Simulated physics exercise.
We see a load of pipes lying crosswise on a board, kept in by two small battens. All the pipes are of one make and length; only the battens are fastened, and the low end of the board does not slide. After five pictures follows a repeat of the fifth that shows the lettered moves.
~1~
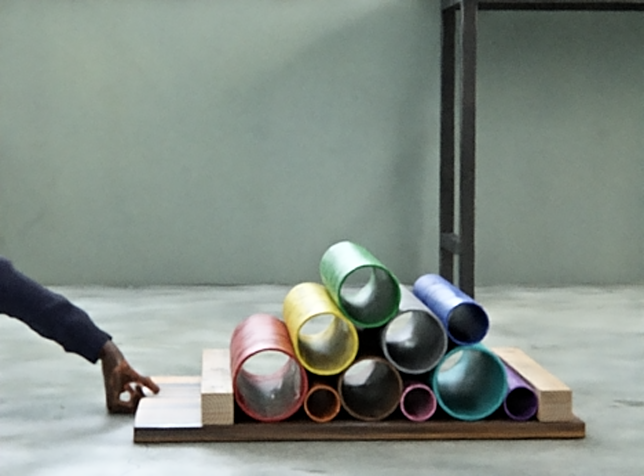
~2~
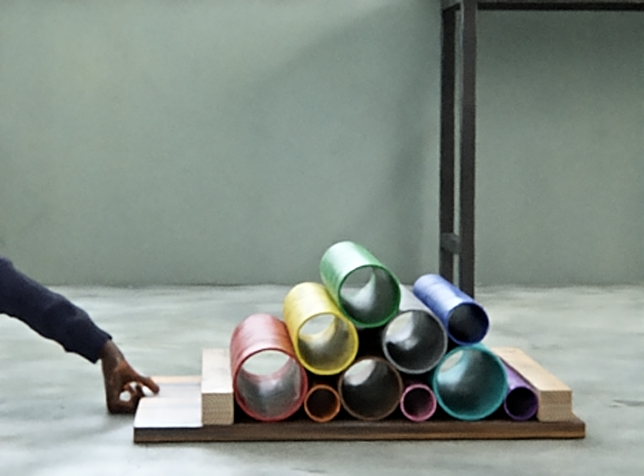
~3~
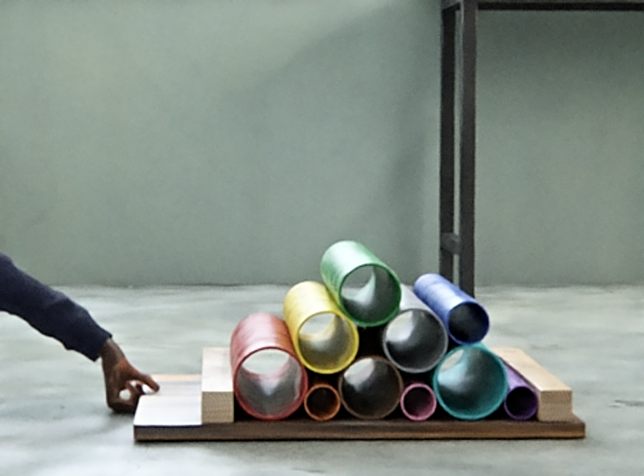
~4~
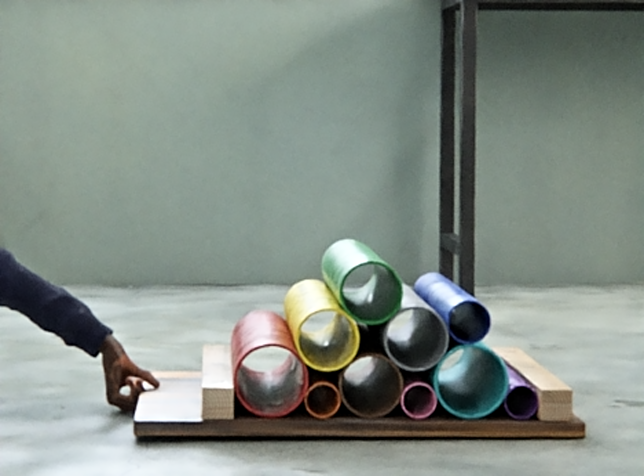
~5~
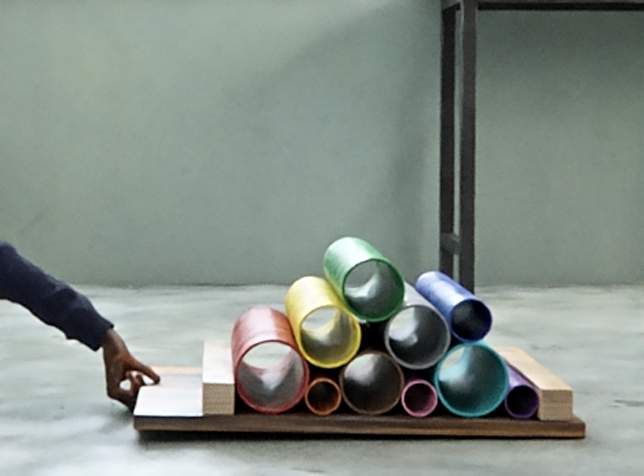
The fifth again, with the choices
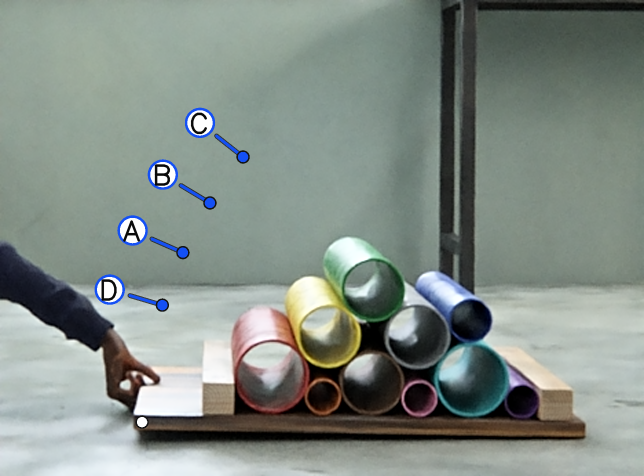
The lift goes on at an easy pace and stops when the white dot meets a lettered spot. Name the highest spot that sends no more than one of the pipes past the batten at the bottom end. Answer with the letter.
Lift it to C and no more.
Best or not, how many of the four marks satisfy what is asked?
Four of the four.
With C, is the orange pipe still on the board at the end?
Yes, with C.
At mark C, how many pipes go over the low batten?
The count is one.
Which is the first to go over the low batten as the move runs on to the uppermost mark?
It is the blue one.
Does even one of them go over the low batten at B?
At B: Yes.
On the marked copy, A at (183, 253); B at (210, 203); C at (243, 157); D at (162, 305); the white dot at (142, 422).
Taking C. A third of the way, board at 20°.
Two thirds of the way, board at 38°.
When it is over, board at 38°, one over the low batten (blue).
As for the rest, A one over the low batten (blue); B one over the low batten (blue); D one over the low batten (blue).
